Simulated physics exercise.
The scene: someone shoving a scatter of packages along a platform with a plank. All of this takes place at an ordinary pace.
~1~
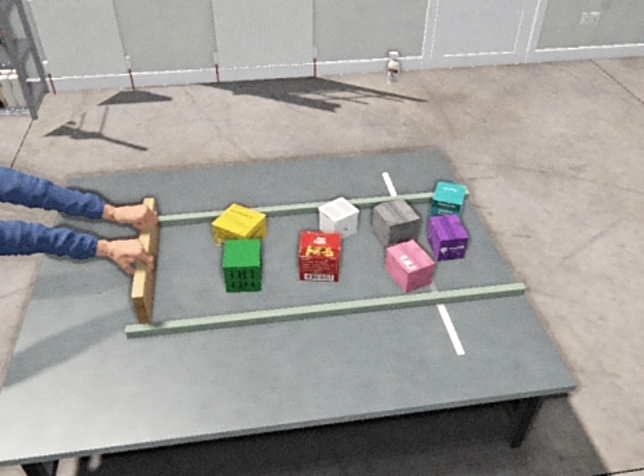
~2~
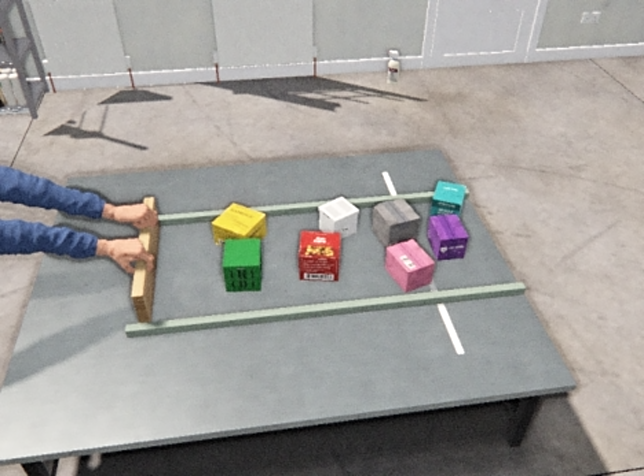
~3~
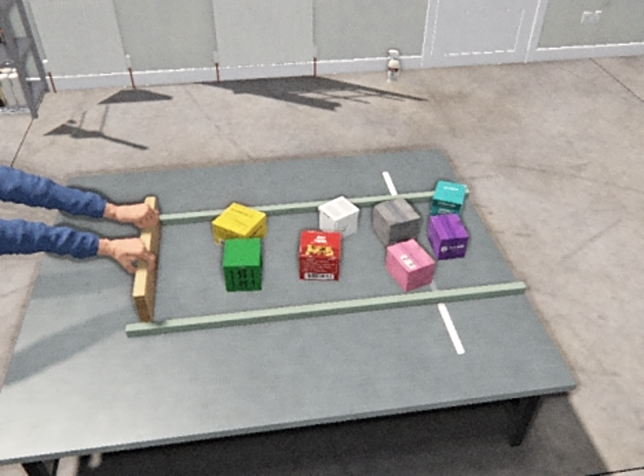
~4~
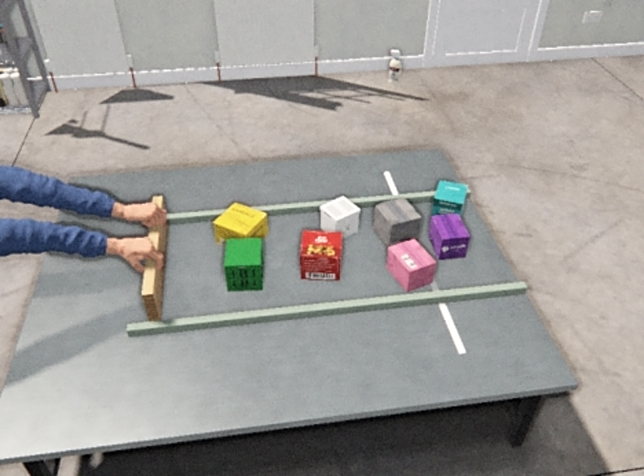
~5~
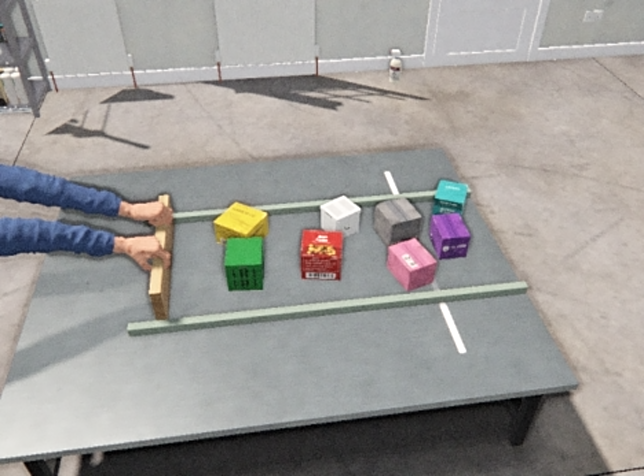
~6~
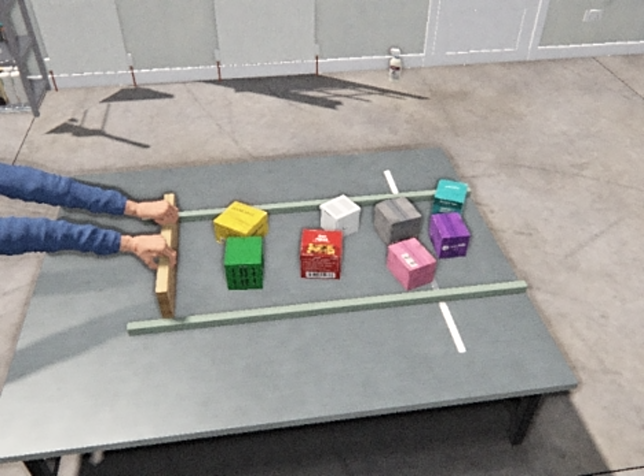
Two blue-sleeved arms reach in from the left and grip an upright wooden plank on a grey table, seen from above in a concrete-floored space. Between two pale green rails sit yellow, green, red, white, grey, pink, purple and turquoise boxes, with a white strip crossing near the right. The hands slide the plank slightly rightward, while the boxes and view stay practically still.
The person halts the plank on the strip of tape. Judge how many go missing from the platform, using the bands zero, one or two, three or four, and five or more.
Just three or four fall.
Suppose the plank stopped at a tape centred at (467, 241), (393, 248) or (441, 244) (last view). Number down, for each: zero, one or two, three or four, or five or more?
In the order of the places given: Five or more; just one or two; three to four.
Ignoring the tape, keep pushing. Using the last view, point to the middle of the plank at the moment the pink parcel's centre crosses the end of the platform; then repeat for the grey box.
The middle sits near (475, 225) for the first and near (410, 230) for the other.
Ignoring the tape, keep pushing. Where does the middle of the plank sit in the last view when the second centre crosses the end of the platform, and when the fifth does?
At (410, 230) for the second, at (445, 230) for the fifth.
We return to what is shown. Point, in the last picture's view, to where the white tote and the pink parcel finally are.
The white tote stops around (459, 208); the pink parcel around (464, 268).
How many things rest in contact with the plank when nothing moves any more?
Contact count: 2.
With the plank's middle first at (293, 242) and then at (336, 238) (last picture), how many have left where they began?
First 4, then 7.
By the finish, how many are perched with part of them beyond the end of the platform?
I get 0.
Early on, none off yet; turquoise box at rest near (449, 203); purple box at rest near (449, 236); grey box at rest near (397, 223).
A while later, none off yet; turquoise box at rest near (449, 203); purple box at rest near (449, 236); grey box moving near (399, 223).
Further along, none off yet; turquoise box travelled a little near (459, 198); purple box travelled about its own width near (490, 237); grey box travelled well along near (454, 220).
Finally, the number that fall off is three or four; lost, grey box, purple box and turquoise box.
